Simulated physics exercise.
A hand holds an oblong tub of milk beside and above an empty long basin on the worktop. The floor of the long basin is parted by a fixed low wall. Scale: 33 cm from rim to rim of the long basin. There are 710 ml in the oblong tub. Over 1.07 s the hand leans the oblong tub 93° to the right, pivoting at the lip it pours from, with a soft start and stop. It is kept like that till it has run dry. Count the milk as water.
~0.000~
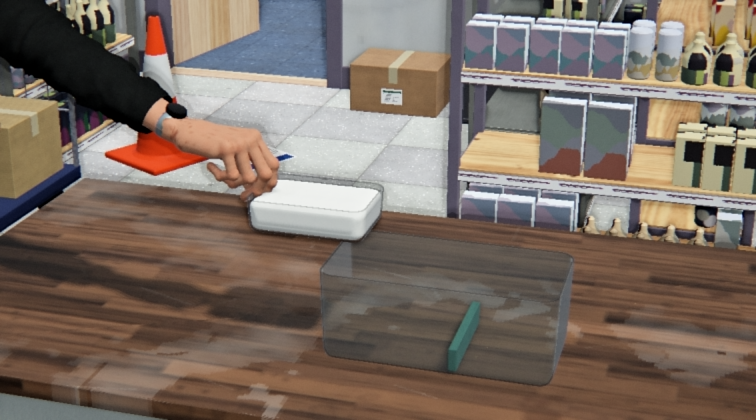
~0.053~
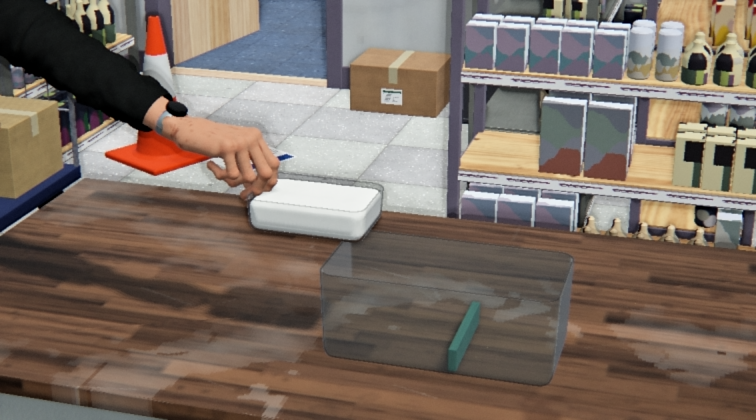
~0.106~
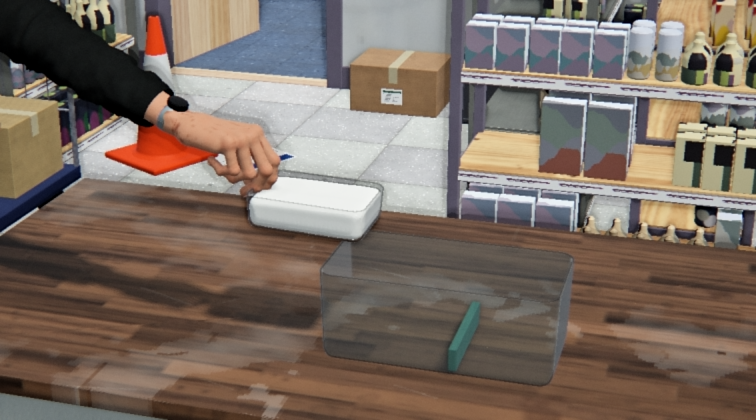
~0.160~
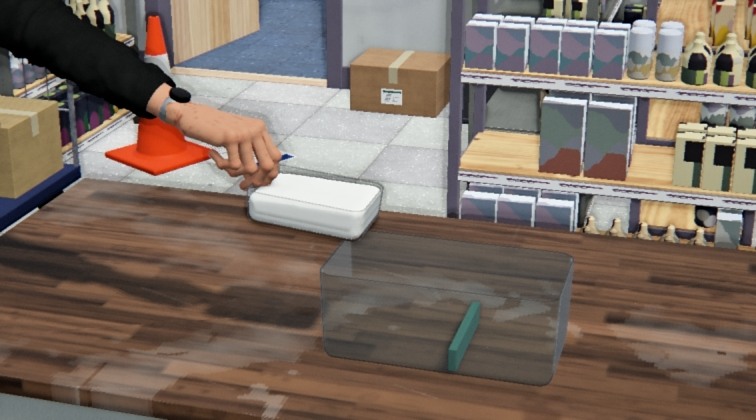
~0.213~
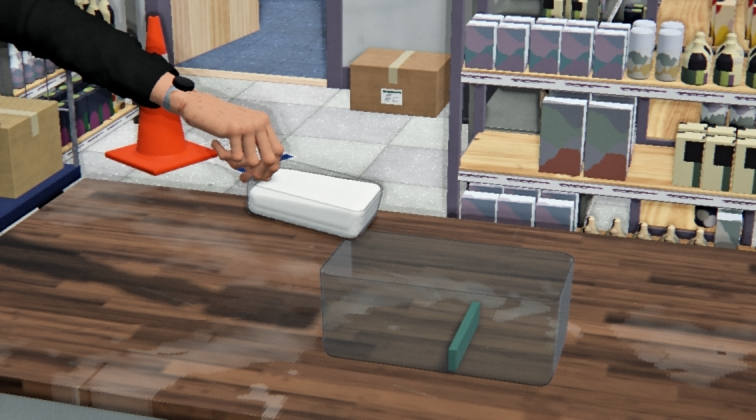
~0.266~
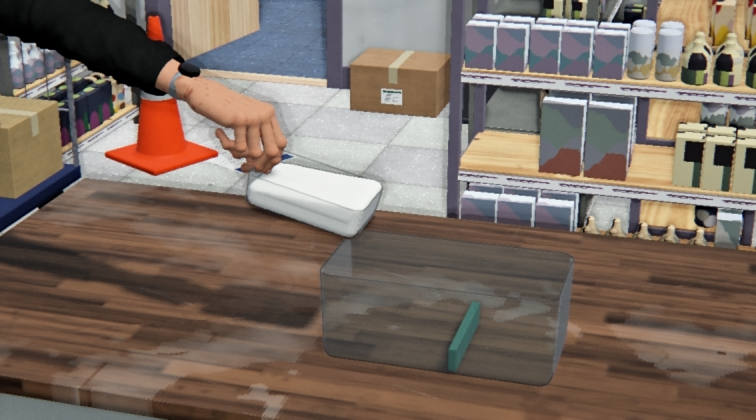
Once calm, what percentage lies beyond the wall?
The far part has some 23 per cent.
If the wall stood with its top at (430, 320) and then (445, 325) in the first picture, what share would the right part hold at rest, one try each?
In turn about 70 and 55 per cent.
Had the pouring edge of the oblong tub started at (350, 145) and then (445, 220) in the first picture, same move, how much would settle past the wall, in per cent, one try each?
First 15, then 80 per cent.
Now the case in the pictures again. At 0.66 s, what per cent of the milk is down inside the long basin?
Some 28 per cent.
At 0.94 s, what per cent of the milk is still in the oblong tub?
Some 5 per cent.
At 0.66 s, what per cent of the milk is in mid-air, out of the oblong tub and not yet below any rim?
Some 48 per cent.
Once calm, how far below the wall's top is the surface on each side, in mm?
Some 16 mm on the left and 26 mm on the right.
Then, 0.66 s in, the tilt is 63° and 24 per cent is still to pour, 28 is left of the wall and 0 right of it.
Then, 0.94 s in, the tilt is 90° and 5 per cent is still to pour, 68 is left of the wall and 19 right of it.
Then, 1.24 s in, the tilt is 93° and 1 per cent is still to pour, 74 is left of the wall and 19 right of it.
Then, 1.57 s in, the tilt is 93° and 0 per cent is still to pour, 72 is left of the wall and 23 right of it.
Finally, 72 per cent lies left of the wall, 23 right of it and 5 outside.
